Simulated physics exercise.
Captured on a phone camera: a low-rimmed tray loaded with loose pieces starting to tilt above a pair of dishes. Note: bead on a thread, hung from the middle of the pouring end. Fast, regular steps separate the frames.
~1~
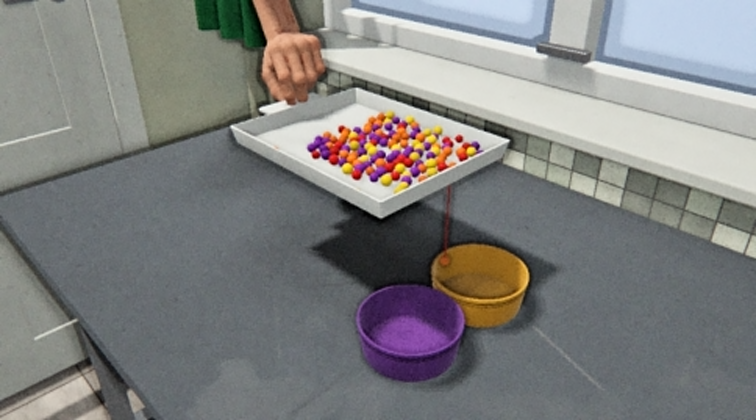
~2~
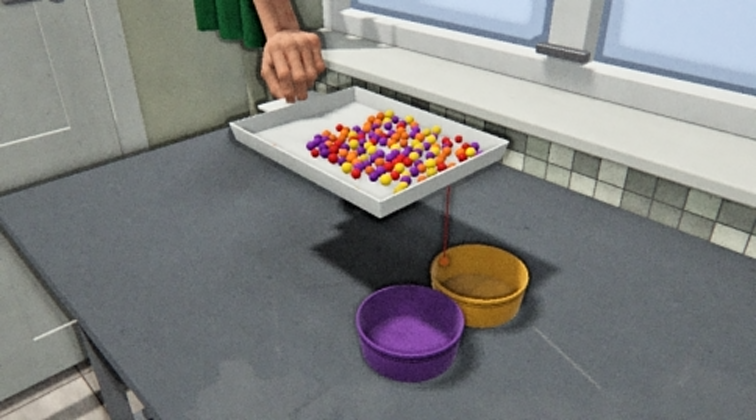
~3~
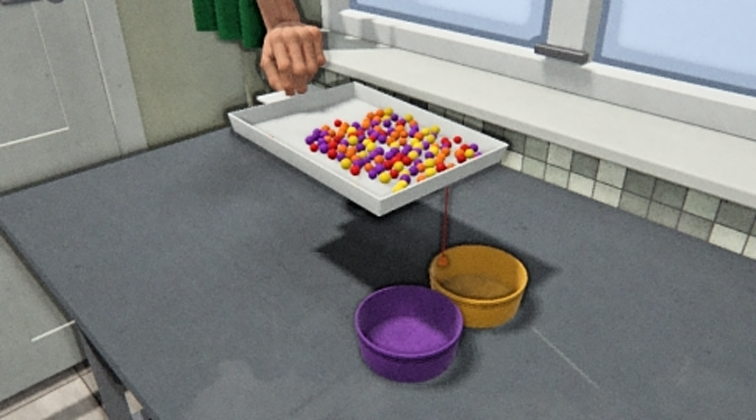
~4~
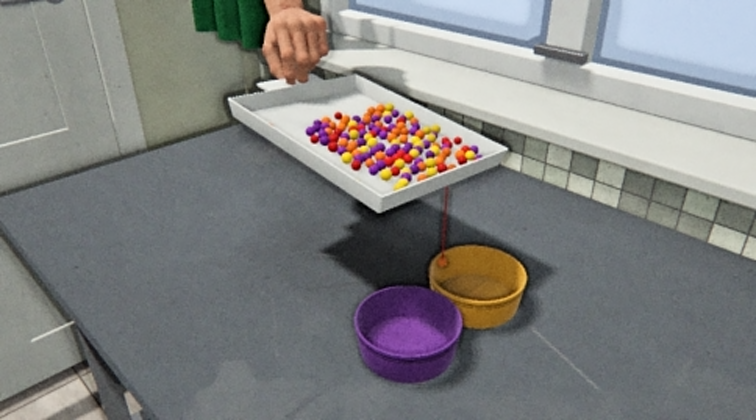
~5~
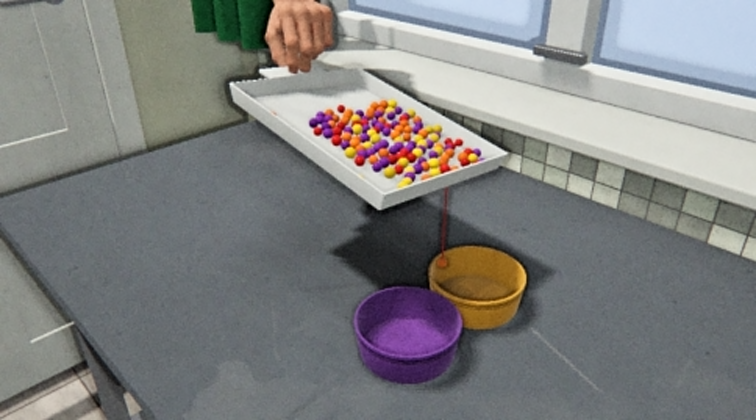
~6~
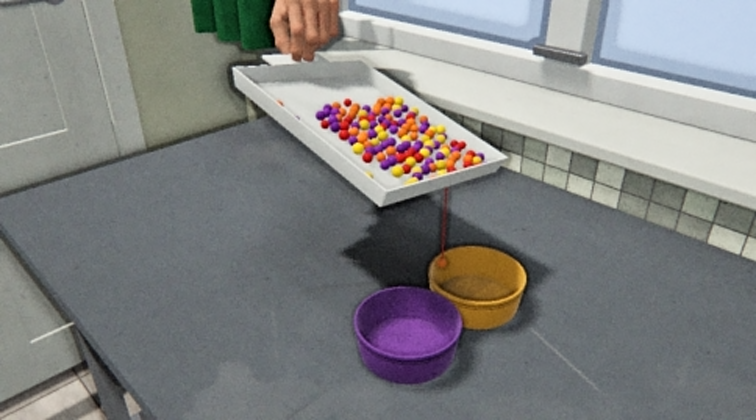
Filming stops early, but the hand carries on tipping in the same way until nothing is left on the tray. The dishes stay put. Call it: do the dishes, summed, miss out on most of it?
Yes, most of it misses them.
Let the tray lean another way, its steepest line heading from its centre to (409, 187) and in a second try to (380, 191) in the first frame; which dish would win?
For the first slope the lefthand dish, for the second the lefthand dish.
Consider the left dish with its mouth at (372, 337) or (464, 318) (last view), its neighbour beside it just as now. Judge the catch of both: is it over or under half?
Placing 1: A minority of it. Placing 2: A minority of it.
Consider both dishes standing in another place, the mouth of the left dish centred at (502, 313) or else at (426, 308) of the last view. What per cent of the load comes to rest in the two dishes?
Around 0 % followed by around 60 %.
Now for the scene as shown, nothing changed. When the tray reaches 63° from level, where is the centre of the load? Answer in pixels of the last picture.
The middle of the load sits near (467, 156).
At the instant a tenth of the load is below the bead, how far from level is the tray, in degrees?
About 70°.
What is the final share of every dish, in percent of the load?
Left dish around 0, right dish around 20, both in a hundred.
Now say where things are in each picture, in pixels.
In the first picture, corners of the pouring end near (381, 198) and (503, 140), level; middle of the load near (396, 150), round plastic beads; left dish near (450, 357); right dish near (518, 305); bead on its thread near (445, 261).
In the second picture, corners of the pouring end near (381, 198) and (503, 141), level; middle of the load near (396, 150).
In the third picture, corners of the pouring end near (380, 196) and (502, 144), tipped barely, lowest at the right corner; middle of the load near (395, 148).
In the fourth picture, corners of the pouring end near (382, 193) and (502, 148), tipped a little, lowest at the right corner; middle of the load near (396, 144).
In the fifth picture, corners of the pouring end near (384, 191) and (502, 152), tipped a little, lowest at the right corner; middle of the load near (399, 142).
In the sixth picture, corners of the pouring end near (387, 188) and (502, 156), tipped clearly, lowest at the right corner; middle of the load near (406, 141), all but a few on the move; left dish near (447, 359); right dish near (515, 306).
Shortly afterwards, tray tipped steeply; all but a few on the tray; only a few outside both; a little in the air.
Next, tray tipped past a quarter turn; only a few on the tray; near a quarter in the right dish; near two thirds outside both; a little in the air.
Some moments later, tray tipped past a quarter turn; near a quarter in the right dish; the bulk outside both.
In the end, tray tipped past a quarter turn; none at all in the left dish; near a quarter in the right dish; the bulk outside both.
